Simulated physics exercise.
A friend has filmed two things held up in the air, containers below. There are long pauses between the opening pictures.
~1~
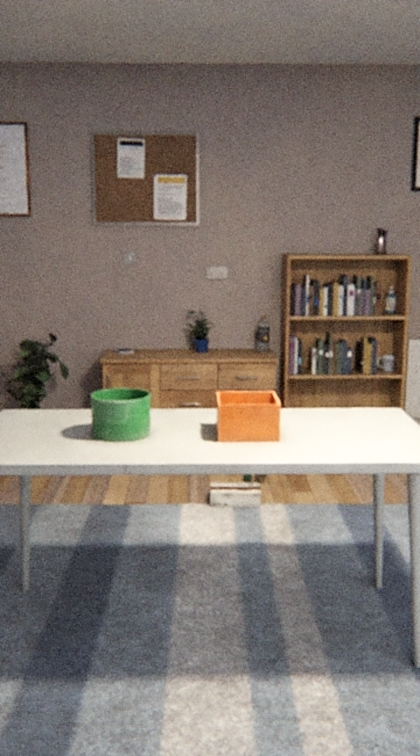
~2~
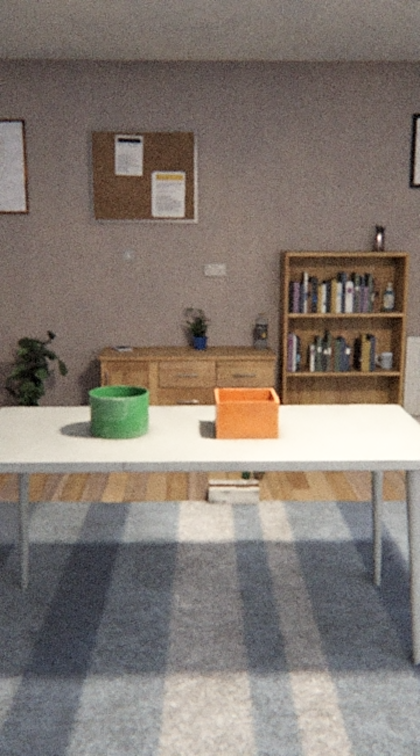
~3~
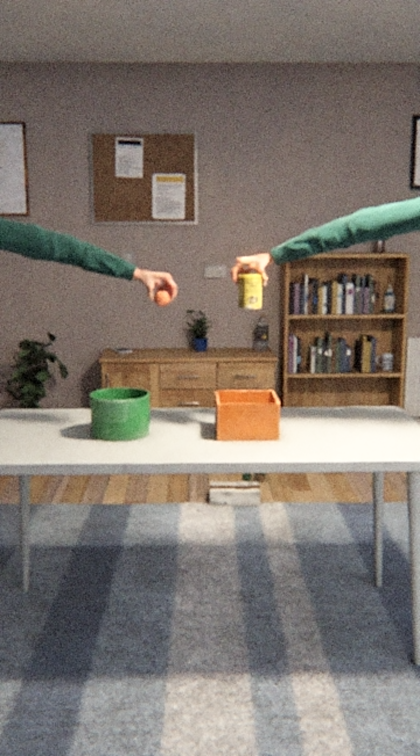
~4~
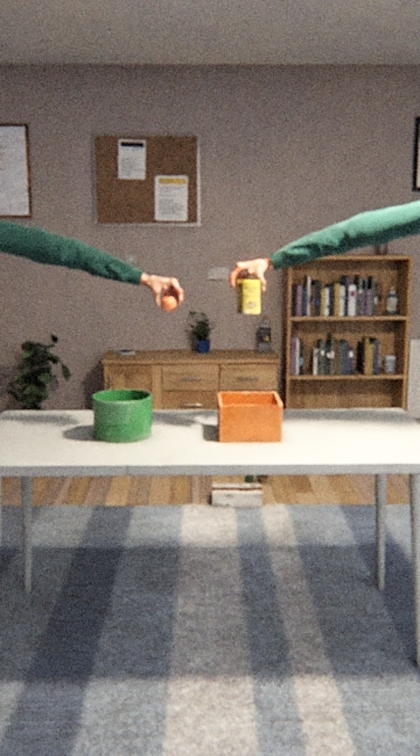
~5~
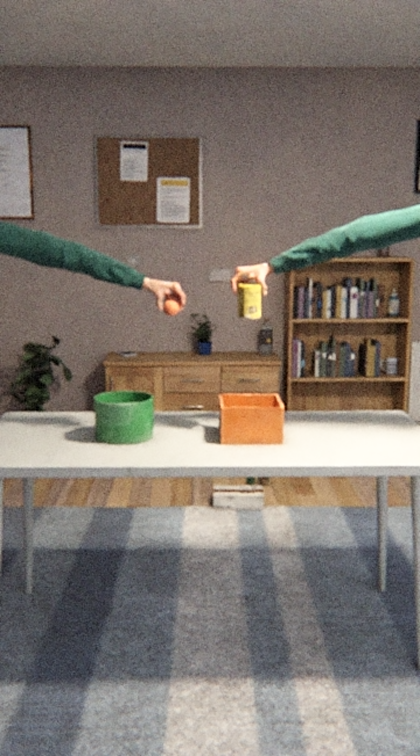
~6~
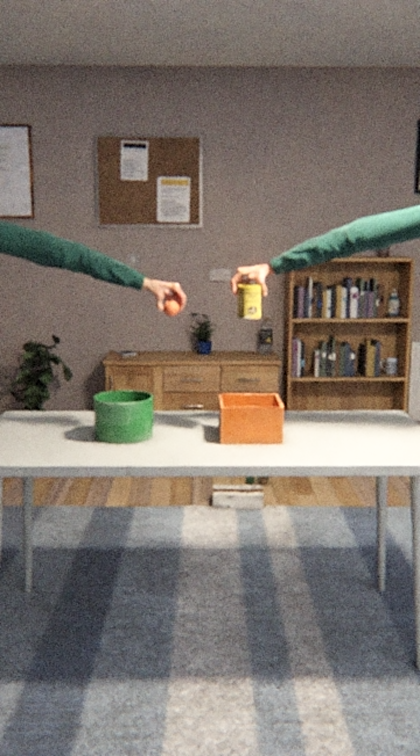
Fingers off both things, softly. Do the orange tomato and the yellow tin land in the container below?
As it turns out, the orange tomato falls beside it; the yellow tin is caught.
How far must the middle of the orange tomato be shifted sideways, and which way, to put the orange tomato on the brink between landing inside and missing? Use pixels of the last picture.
Roughly 20 pixels left.
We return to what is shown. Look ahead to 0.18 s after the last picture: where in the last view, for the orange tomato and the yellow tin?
First (171, 336), then (249, 330).
Then, 0.18 s on from there, orange tomato displaced well along near (171, 337); yellow tin displaced about its own width near (249, 330).
Then, 0.26 s on from there, orange tomato on its way down near (171, 377); yellow tin on its way down near (248, 370).
In the end, the orange tomato ends up outside, near (172, 429); the yellow tin drops into the container, near (248, 418).
